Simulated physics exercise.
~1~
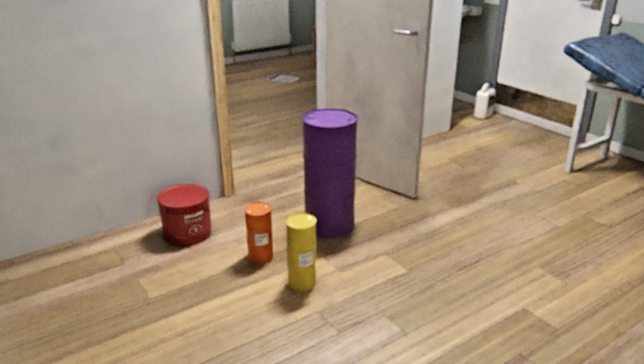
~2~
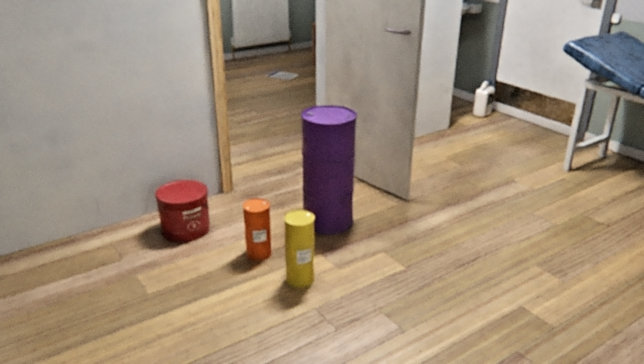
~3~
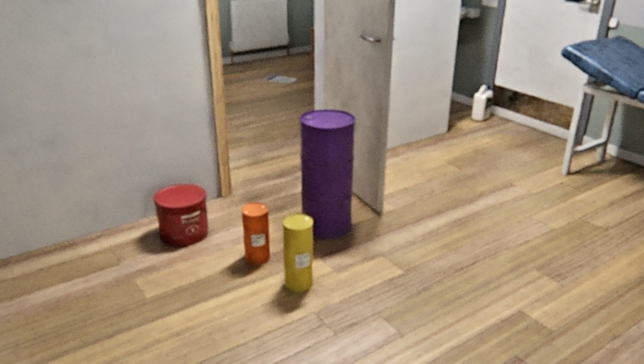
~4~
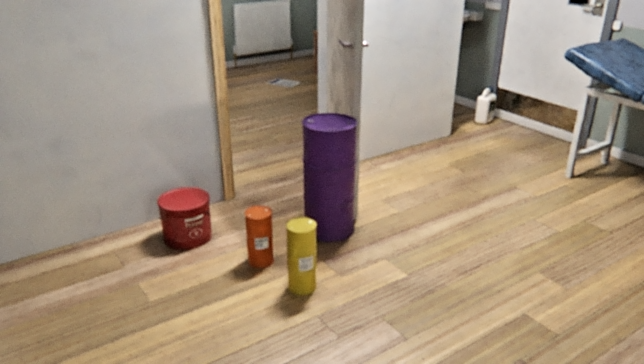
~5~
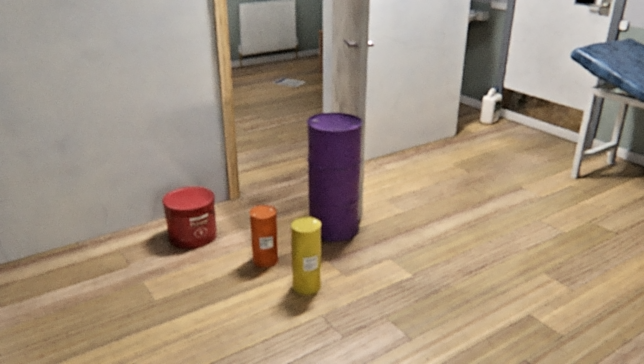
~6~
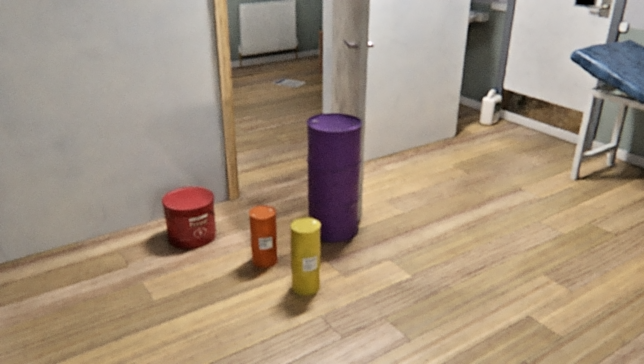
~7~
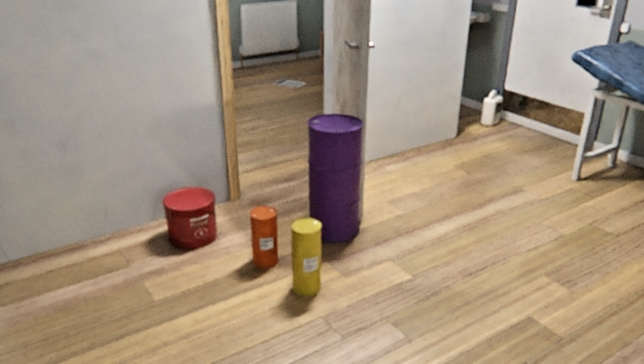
The clip opens on a grey door standing wide open in a room with a wooden floor, with a tall purple drum in front of it. A red pail, an orange canister and a yellow canister stand to the left of the drum. After barely shifting at first, the door swings leftward with nobody in view, its panel looking narrower as it turns. Its free edge reaches the purple drum and the swing stops there. The view sways slightly, but the door goes no further, ending jammed and still well open, with all four containers standing where they began.
